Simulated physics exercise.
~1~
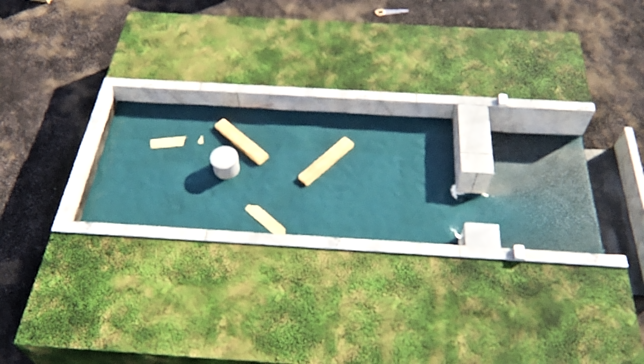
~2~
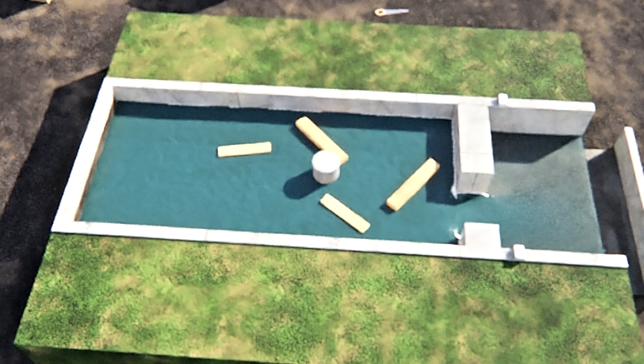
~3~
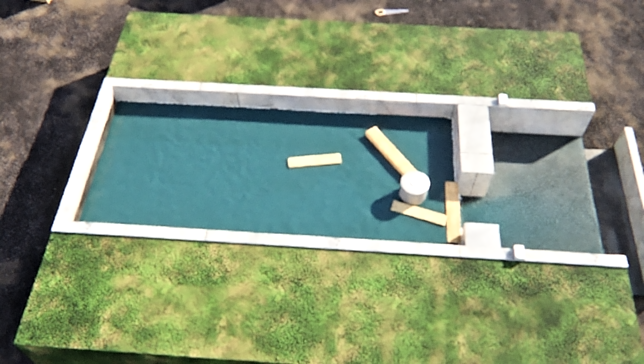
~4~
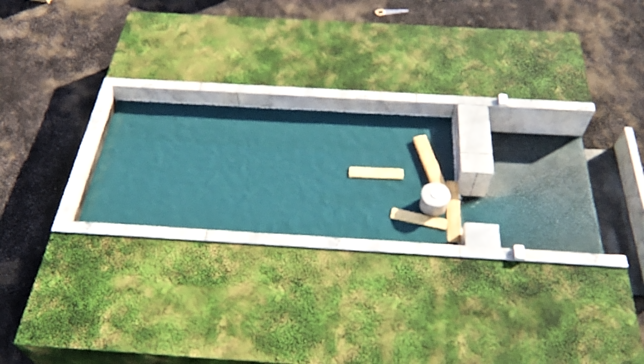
In a walled channel of blue-green water between grassy banks, four wooden boards and a white tub drifted right toward a narrow gap, where the tub and three boards bunched up just short of it while the last board floated close behind.
